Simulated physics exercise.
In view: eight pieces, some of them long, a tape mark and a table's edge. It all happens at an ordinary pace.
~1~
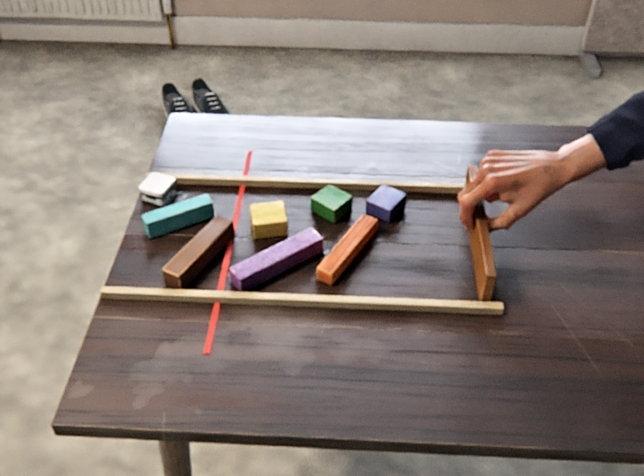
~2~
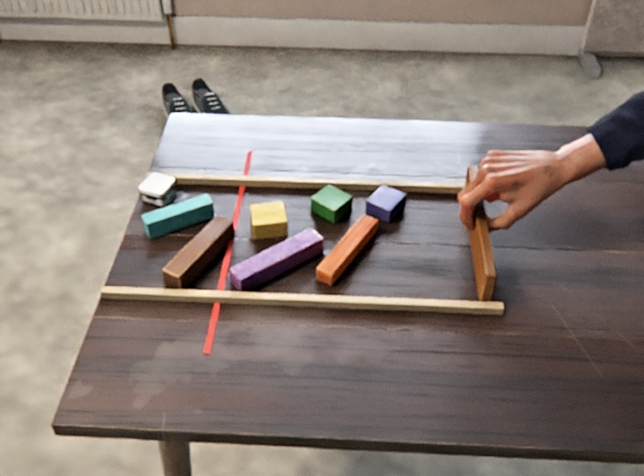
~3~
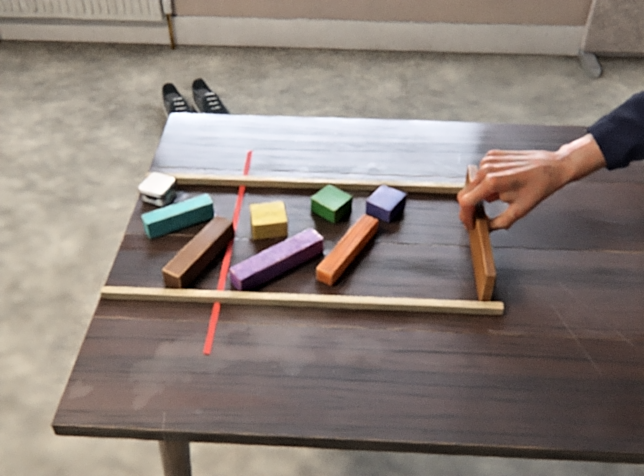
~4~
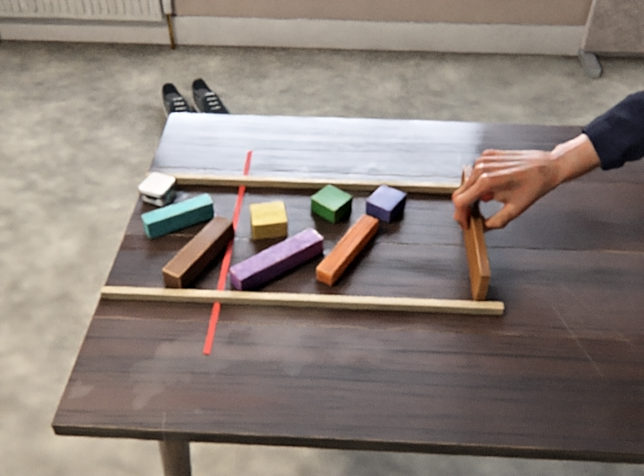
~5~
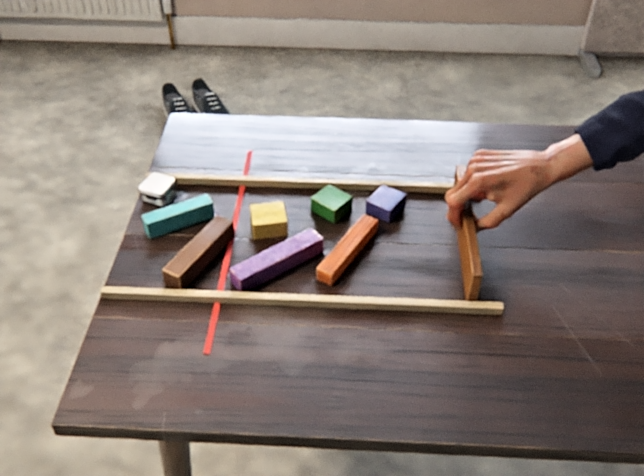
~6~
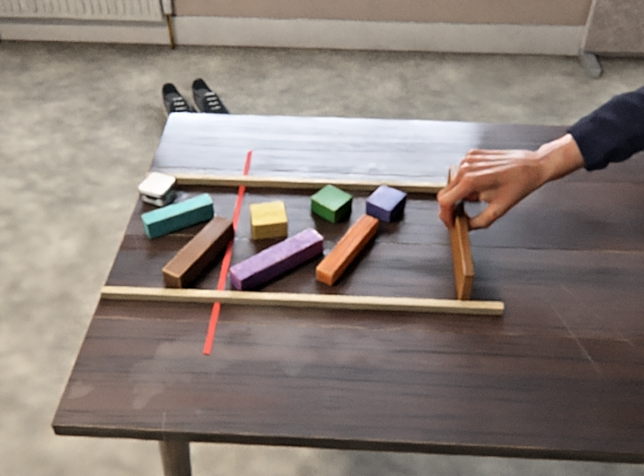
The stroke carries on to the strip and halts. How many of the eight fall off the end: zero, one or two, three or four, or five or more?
As it turns out, the number that fall off is zero.
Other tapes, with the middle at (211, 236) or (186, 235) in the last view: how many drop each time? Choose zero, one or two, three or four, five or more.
For each place: Not one; 1 or 2.
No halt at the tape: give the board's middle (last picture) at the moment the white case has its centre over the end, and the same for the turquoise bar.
About (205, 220), and (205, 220) for the other.
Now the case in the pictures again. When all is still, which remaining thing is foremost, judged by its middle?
The white case ends nearest.
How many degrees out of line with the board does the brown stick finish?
Near 0 degrees.
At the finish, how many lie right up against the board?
That makes 2.
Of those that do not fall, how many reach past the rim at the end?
That would be 0.
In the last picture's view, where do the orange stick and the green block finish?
About (221, 243), and the other about (198, 187).
A little later, none off yet; white case at rest near (159, 191); turquoise bar at rest near (179, 216); brown stick at rest near (200, 252).
When it is over, the number that fall off is zero.
